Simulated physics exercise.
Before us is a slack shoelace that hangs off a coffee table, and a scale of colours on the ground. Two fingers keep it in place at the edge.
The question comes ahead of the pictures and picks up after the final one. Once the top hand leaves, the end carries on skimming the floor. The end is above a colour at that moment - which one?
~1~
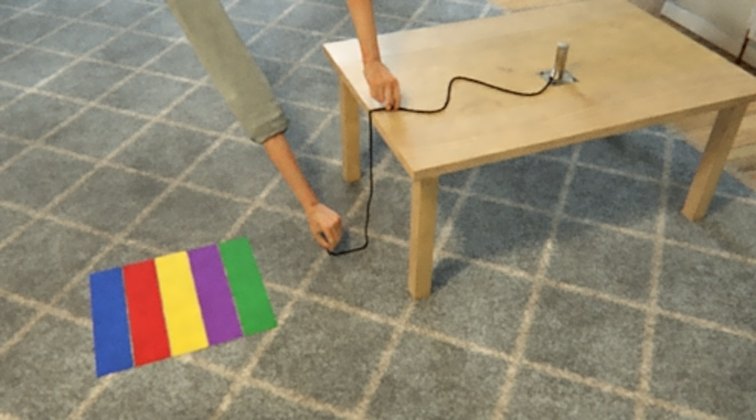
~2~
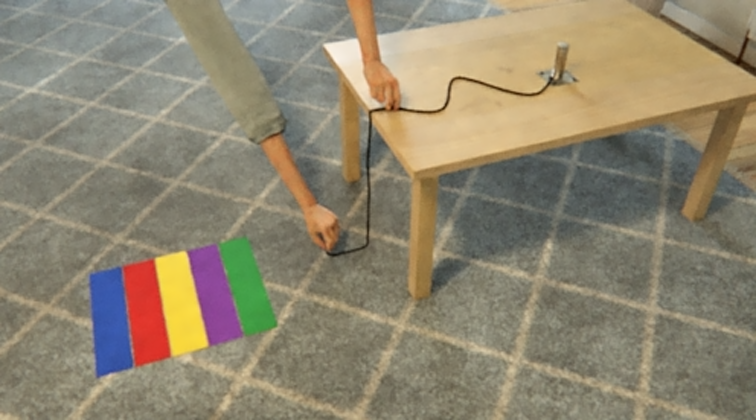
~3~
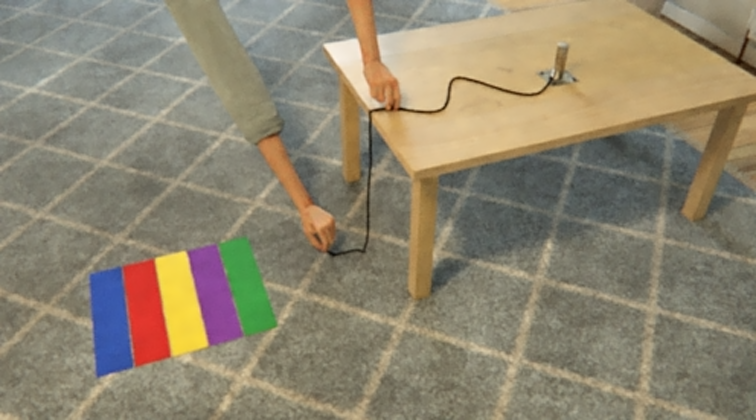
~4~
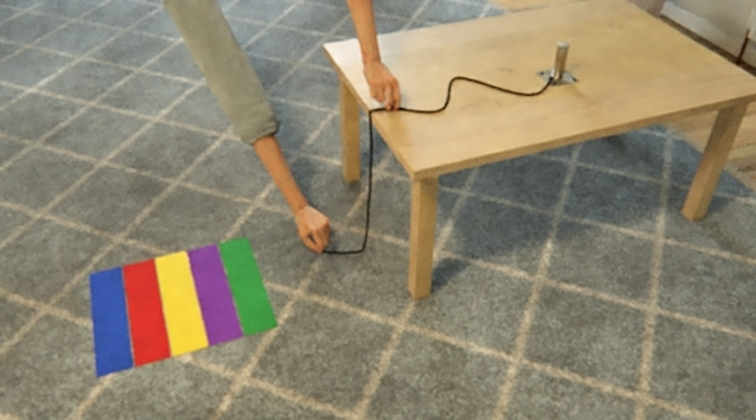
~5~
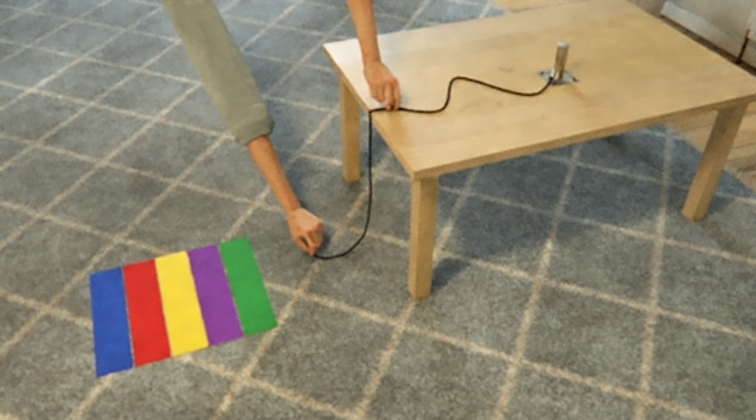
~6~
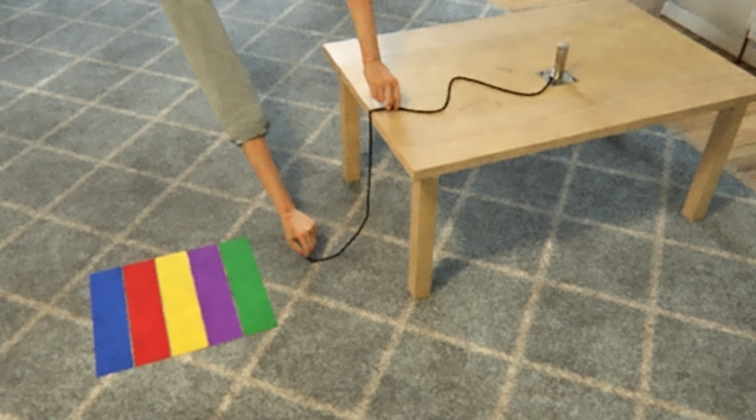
The red one.
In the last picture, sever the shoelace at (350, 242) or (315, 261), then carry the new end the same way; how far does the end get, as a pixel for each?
Around (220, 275) for the first cut and around (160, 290) for the second.
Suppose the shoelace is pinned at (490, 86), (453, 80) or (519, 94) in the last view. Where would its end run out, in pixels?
(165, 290); (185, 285); (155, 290).
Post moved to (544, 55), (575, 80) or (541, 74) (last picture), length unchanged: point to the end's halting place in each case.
Approximate pixels in order: (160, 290), (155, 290), (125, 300).
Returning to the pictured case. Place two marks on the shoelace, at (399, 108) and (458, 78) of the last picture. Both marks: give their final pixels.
Point one to (337, 138), point two to (438, 97).
Early on, end near (201, 279); over purple.
Midway, end near (162, 289); over yellow.
At the end of the slack, end near (139, 295); over red. It halts on the red strip.
